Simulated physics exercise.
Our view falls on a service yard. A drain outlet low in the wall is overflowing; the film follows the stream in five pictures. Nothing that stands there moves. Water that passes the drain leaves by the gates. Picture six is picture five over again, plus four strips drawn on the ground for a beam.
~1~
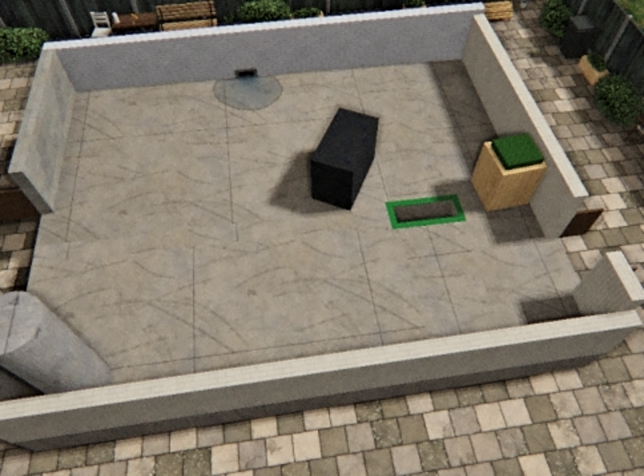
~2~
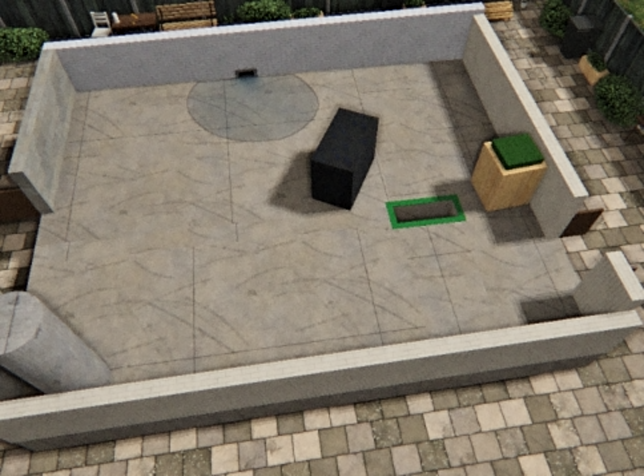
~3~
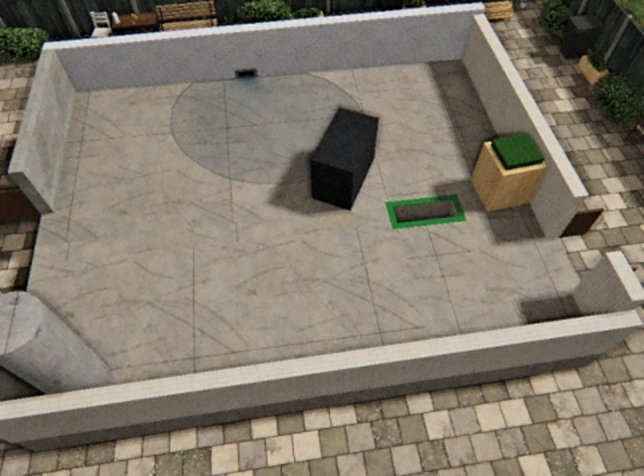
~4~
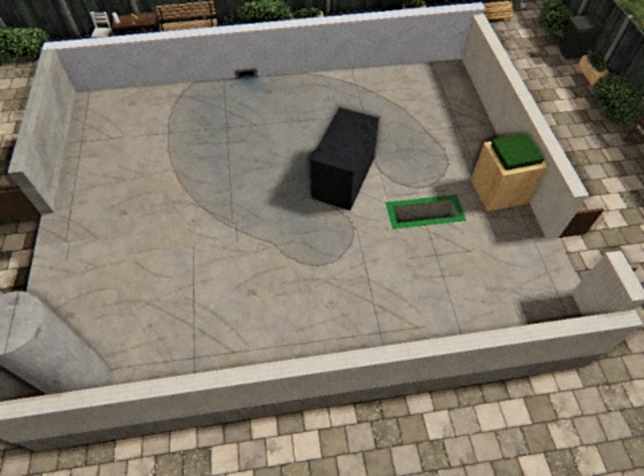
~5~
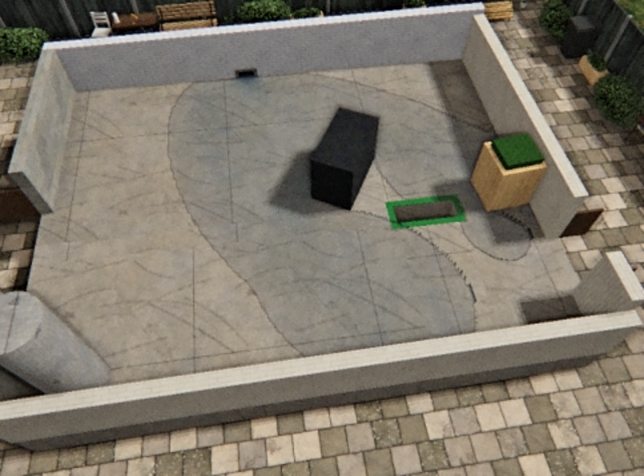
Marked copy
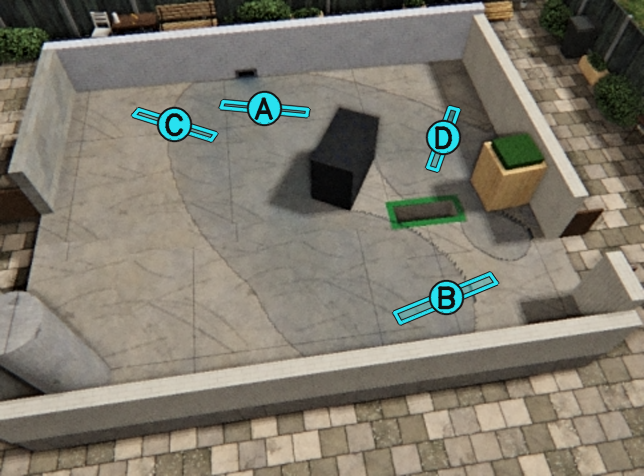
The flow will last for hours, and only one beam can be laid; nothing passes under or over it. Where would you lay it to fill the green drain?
Spot A.
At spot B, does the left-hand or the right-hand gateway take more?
The right gate.
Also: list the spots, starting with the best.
A, D, C, B.
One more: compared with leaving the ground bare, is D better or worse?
Spot D is better.
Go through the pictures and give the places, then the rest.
In the first picture, outfall at (246, 73); green drain at (425, 211); open gate at (559, 265); open gate at (45, 263); 2 % of the ground under water, visible out to (265, 103); green drain still dry.
In the second picture, 8 % of the ground under water, visible out to (277, 136); green drain still dry.
In the third picture, 17 % of the ground under water, visible out to (292, 176); green drain still dry.
In the fourth picture, 28 % of the ground under water, visible out to (311, 260); green drain still dry.
In the fifth picture, 47 % of the ground under water, visible out to (467, 310); green drain taking water.
In cyan, A from (222, 104) to (307, 112); B from (397, 317) to (493, 278); C from (136, 112) to (213, 136); D from (432, 168) to (454, 108).
For spot A, about 36 % of the stream goes into the green drain, about 63 % out by the gates.
For spot B, about 11 % of the stream goes into the green drain, about 87 % out by the gates.
For spot C, about 14 % of the stream goes into the green drain, about 85 % out by the gates.
For spot D, about 22 % of the stream goes into the green drain, about 76 % out by the gates.
